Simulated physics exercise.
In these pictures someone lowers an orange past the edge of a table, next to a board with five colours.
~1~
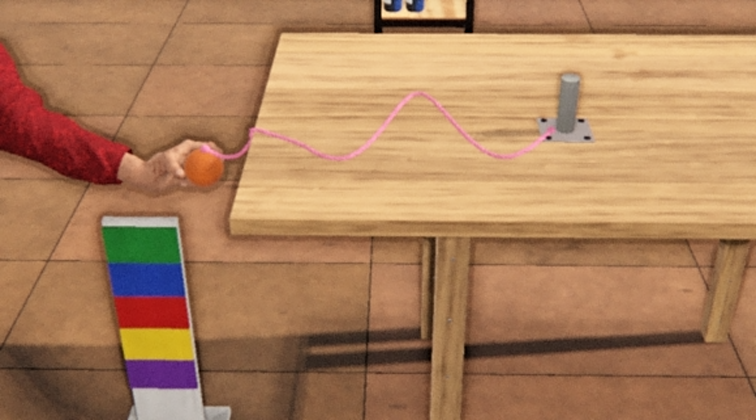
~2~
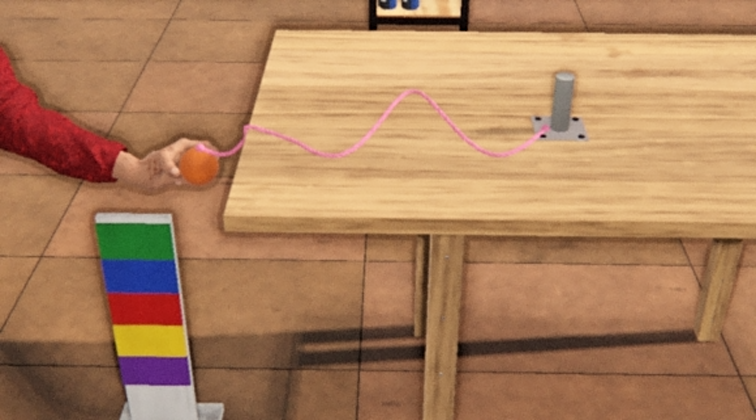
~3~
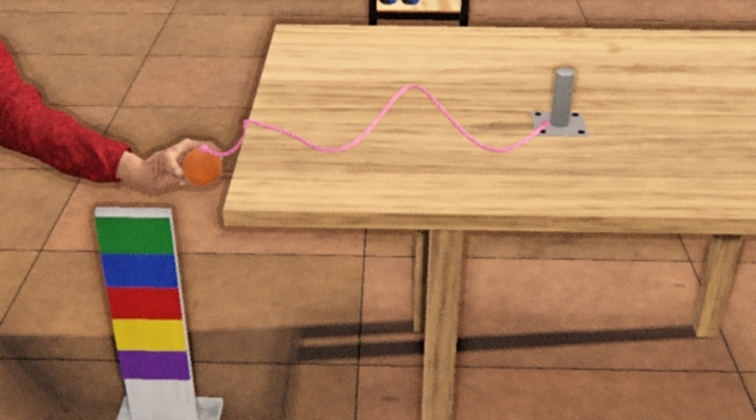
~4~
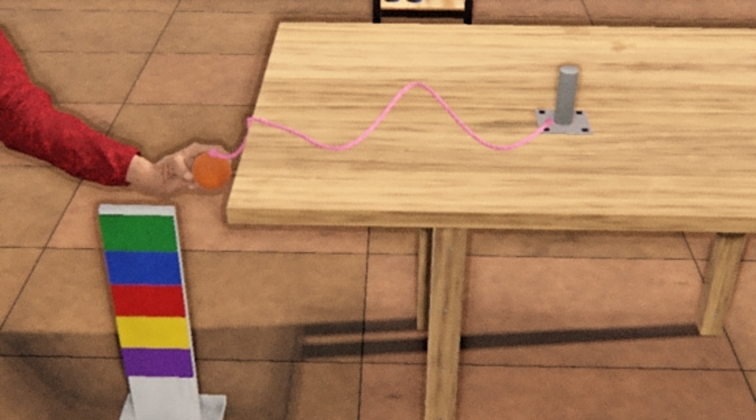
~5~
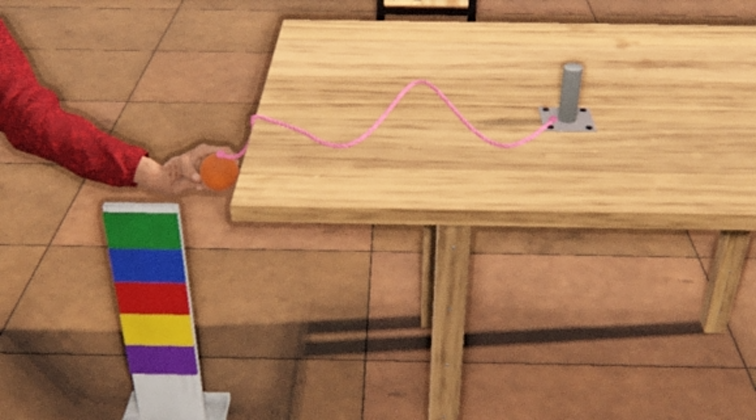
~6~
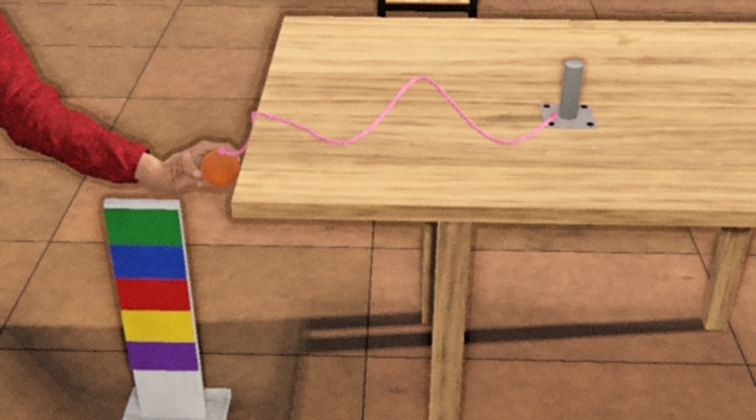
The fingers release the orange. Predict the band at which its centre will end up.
I predict the purple band.
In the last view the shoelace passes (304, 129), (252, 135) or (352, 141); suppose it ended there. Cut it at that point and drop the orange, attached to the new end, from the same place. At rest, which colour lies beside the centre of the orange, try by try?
Going cut by cut, you'd get blue, then yellow, then green.
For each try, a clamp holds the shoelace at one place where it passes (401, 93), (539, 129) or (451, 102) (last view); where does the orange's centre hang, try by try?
Approximately (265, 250), (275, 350) and (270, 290), respectively.
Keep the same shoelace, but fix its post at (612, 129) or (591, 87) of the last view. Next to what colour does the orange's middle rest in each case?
Try one - yellow; try two - yellow.
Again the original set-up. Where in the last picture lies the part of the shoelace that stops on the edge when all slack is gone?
The bit in question sits close to (398, 97).
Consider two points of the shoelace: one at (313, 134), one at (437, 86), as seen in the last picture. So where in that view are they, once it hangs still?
(270, 236) and (333, 109).
Soon after, orange near (239, 337); level with yellow.
After that, orange near (299, 335); level with yellow.
And then, orange near (266, 350); level with purple.
In the end, orange near (279, 351); level with purple. The shoelace holds its middle at purple.
